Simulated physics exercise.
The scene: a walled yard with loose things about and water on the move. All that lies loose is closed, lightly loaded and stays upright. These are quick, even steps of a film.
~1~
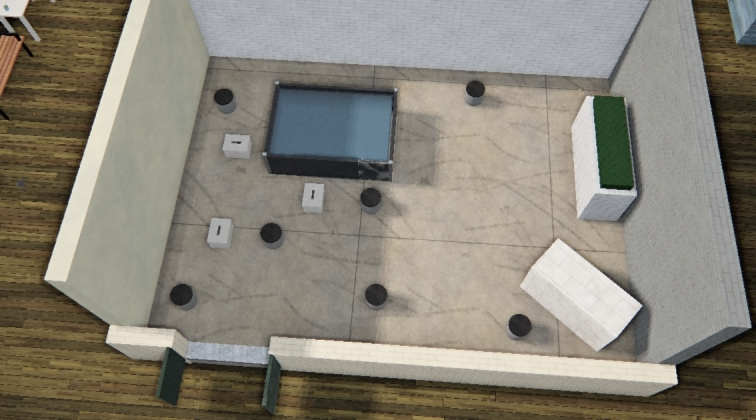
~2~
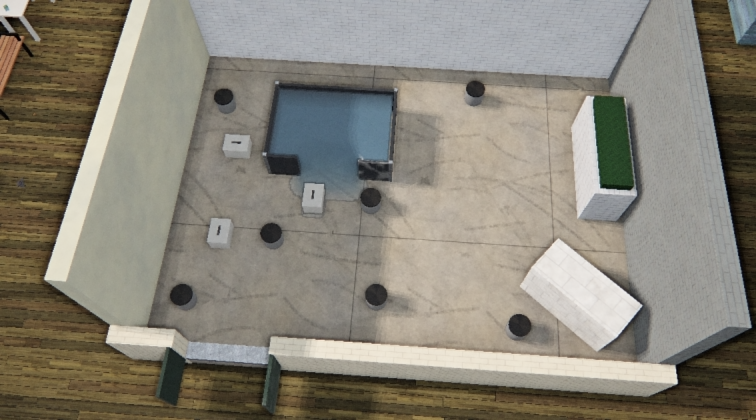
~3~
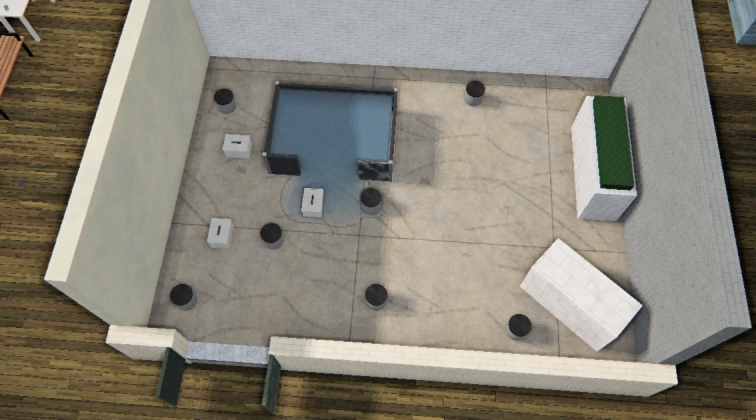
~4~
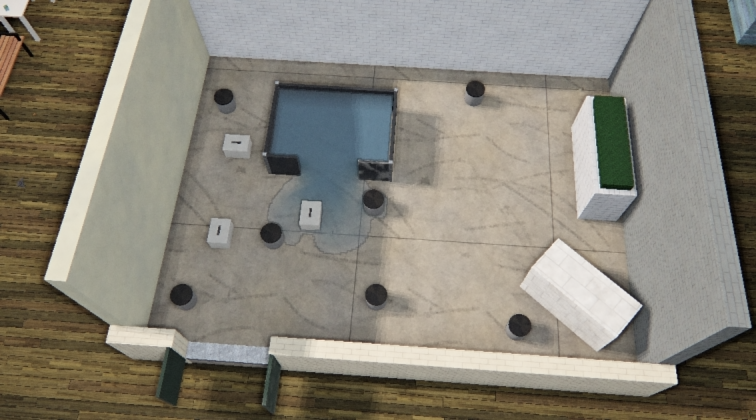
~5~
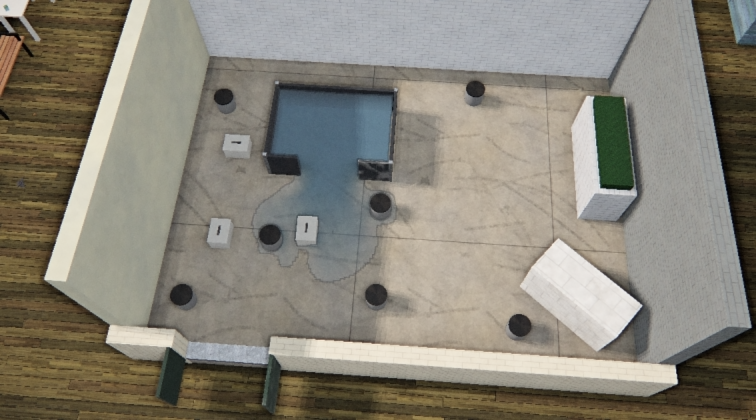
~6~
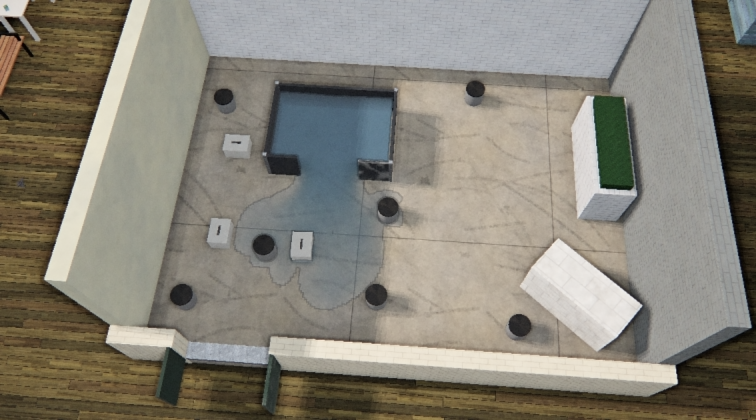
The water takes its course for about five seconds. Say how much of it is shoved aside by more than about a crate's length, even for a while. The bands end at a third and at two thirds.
That comes to one to two thirds.
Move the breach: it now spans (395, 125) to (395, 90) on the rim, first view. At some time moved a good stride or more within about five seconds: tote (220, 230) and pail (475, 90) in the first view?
As listed: No, swept aside.
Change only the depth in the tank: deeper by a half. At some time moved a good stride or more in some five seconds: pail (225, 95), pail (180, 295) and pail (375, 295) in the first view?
In turn: Less than that, yes, moved that far.
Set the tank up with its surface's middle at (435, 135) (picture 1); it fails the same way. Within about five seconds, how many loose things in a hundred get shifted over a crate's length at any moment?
Near 30 in a hundred.
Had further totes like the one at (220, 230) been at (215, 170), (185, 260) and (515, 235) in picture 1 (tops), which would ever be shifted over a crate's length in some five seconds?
One after the other: Not that far, less than that, no.
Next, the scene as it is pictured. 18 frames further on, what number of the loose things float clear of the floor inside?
It comes to 3.
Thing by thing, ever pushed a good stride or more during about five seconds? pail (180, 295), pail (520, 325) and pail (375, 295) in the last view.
In turn: Pushed that far, swept aside, moved that far.
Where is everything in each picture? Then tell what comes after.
The first frame shows a tote at (313, 195), on the bottom; a pail at (371, 197), on the bottom; 0 of 10 have shifted.
The second frame shows a tote at (313, 195), on the bottom; a pail at (371, 197), on the bottom; 0 of 10 have shifted.
The third frame shows a tote at (312, 200) rests on the ground, close to its start; a pail at (371, 197) rests on the ground; 1 of 10 have shifted.
The fourth frame shows a tote at (310, 213), on the bottom, a stride from its start; a pail at (373, 199) rests on the ground, close to its start; 2 of 10 have shifted.
The fifth frame shows a tote at (307, 228), on the bottom, a stride from its start; a pail at (381, 203) rests on the ground, close to its start; 2 of 10 have shifted.
The sixth frame shows a tote at (301, 244) rests on the ground, a stride from its start; a pail at (388, 207) rests on the ground, a stride from its start; 3 of 10 have shifted.
A moment on, 2 of 10 are well off their spots; 0 afloat.
Next, 4 of 10 are well off their spots; 2 afloat.
Later, 5 of 10 are well off their spots; 3 afloat.
In the end, 6 of 10 are well off their spots, and 6 have been at some point; 3 afloat.
